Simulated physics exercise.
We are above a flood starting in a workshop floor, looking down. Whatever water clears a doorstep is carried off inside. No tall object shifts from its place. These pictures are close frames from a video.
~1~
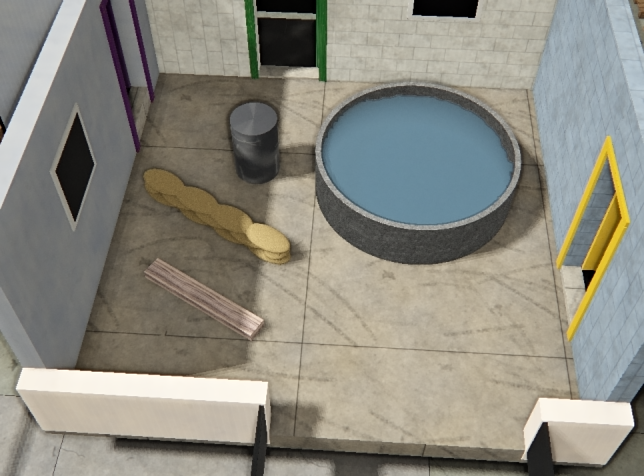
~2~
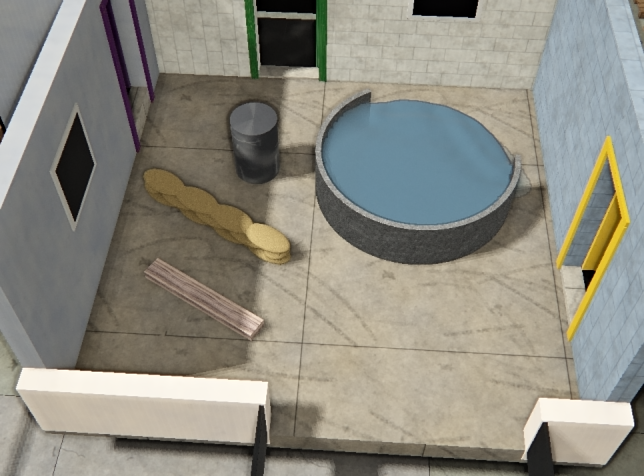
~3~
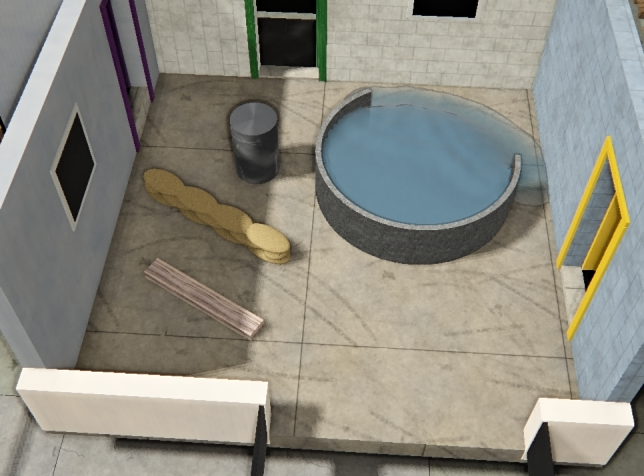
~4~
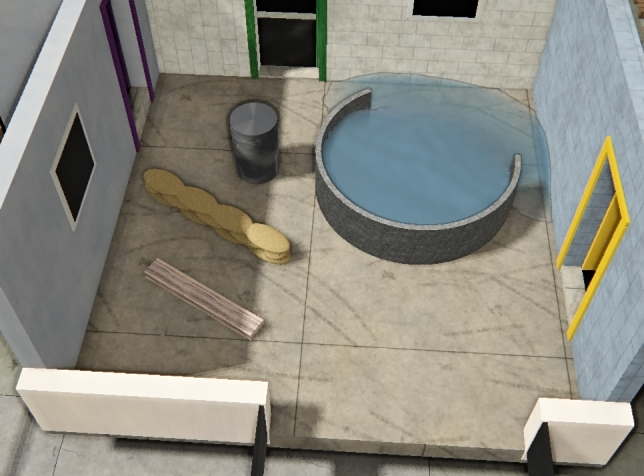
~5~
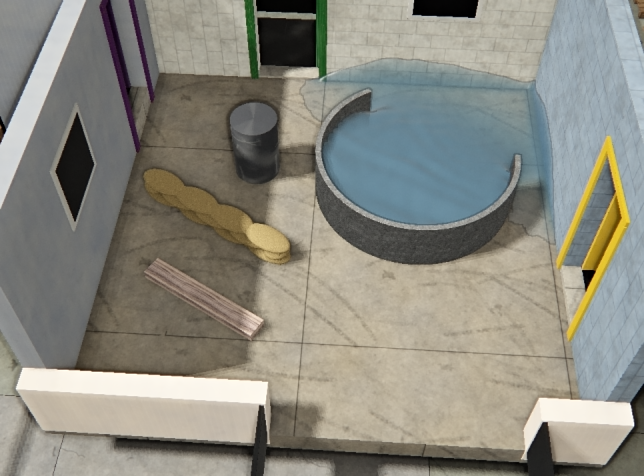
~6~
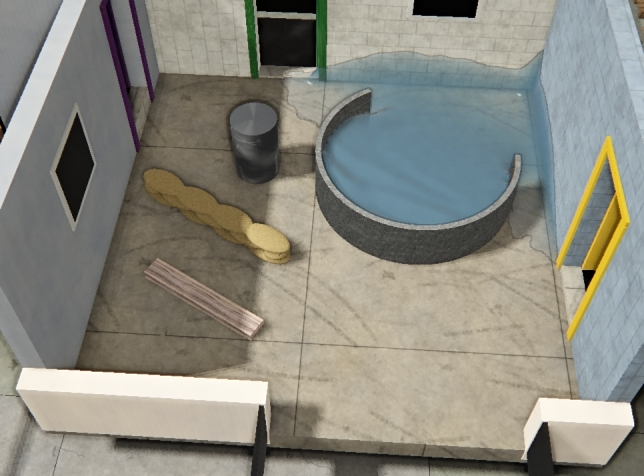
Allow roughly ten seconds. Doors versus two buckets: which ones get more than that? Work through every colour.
The purple door gets no more, the green door gets more, the yellow door gets no more.
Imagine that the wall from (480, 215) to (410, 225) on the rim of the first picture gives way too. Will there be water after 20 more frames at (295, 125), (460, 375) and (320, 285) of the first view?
Respectively: Parched, drenched and parched.
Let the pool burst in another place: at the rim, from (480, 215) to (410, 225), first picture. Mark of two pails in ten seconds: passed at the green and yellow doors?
Well, the green door gets less, but the yellow door gets more.
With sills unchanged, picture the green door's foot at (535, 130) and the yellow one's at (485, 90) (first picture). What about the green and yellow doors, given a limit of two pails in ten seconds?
Checking each in order, the green door spills past the mark, and the yellow door spills past the mark.
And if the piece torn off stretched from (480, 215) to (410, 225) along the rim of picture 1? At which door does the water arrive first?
It's the one in yellow.
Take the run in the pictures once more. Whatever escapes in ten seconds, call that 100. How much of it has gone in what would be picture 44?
Near 50 in a hundred.
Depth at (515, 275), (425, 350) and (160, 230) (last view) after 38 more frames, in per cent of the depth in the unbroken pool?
Taking the places in turn, I get roughly 6, 4 and 2 percent.
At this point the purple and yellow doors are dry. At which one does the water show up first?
The door marked yellow.
A moment on, water covers 30 % of the floor; the purple door not reached, the green door under two buckets in, the yellow door wet at the sill, nothing in.
Next, water covers 45 % of the floor; the purple door wet at the sill, nothing in, the green door under two buckets in, the yellow door wet at the sill, nothing in.
Then, water covers 60 % of the floor; the purple door wet at the sill, nothing in, the green door over two buckets in, the yellow door wet at the sill, nothing in.
Later, water covers 85 % of the floor; the purple door wet at the sill, nothing in, the green door over two buckets in, the yellow door wet at the sill, nothing in.
In the end, water covers 95 % of the floor; the purple door wet at the sill, nothing in, the green door over two buckets in, the yellow door wet at the sill, nothing in.
